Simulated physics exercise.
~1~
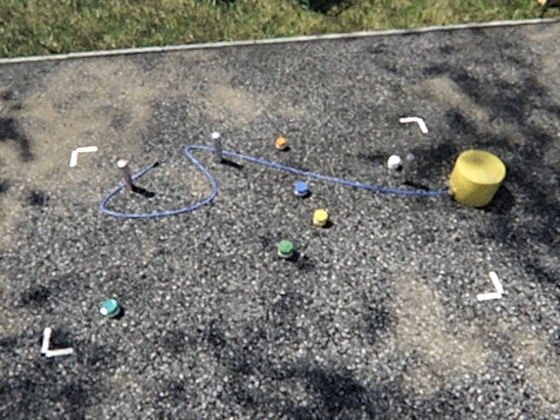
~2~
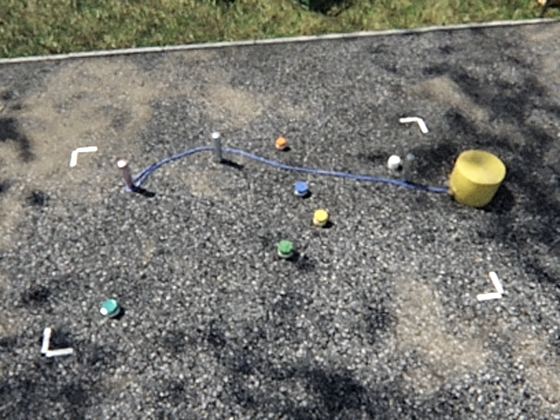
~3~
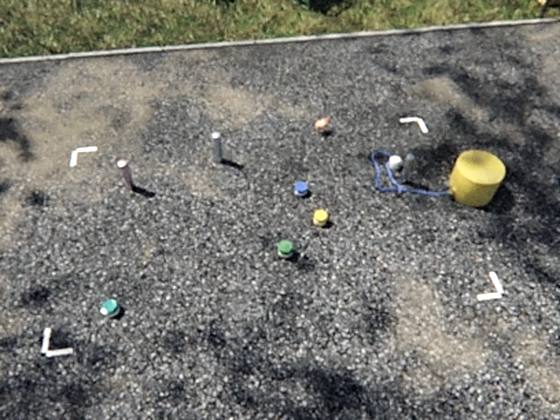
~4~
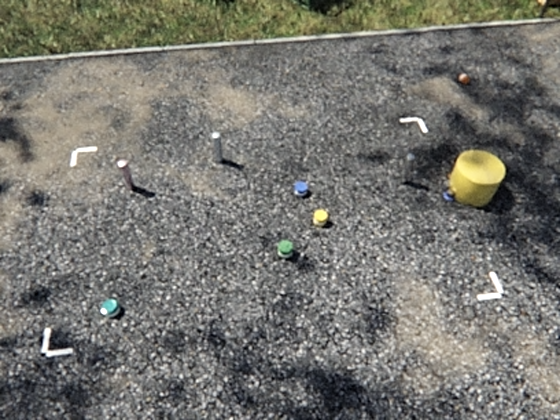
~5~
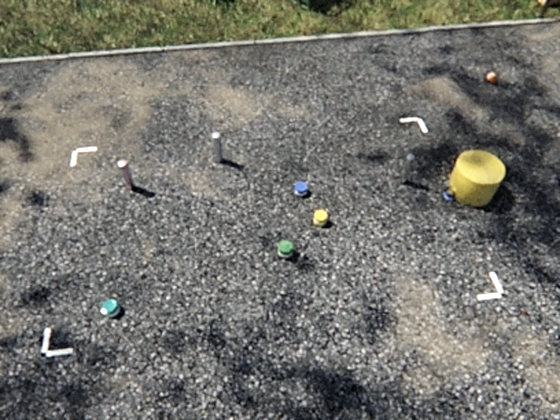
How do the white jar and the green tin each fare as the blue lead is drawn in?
The white jar leaves its place near the machine and is no longer in sight at the end. The green tin stays where it was.
On sunlit, rough grey paving beside a strip of grass, seen from above at a slant, a yellow drum-shaped machine stands at the right. Its blue lead loops left past two upright posts, among small orange, white, blue, yellow, green and teal containers and white corner marks. The lead draws tight against the posts, then comes free and bunches around the white jar as the orange one shifts right. Next the lead is almost all in at the machine, the white jar is out of sight, and the orange jar lies far up and right. It ends slightly farther right, while the other four small containers stay put.
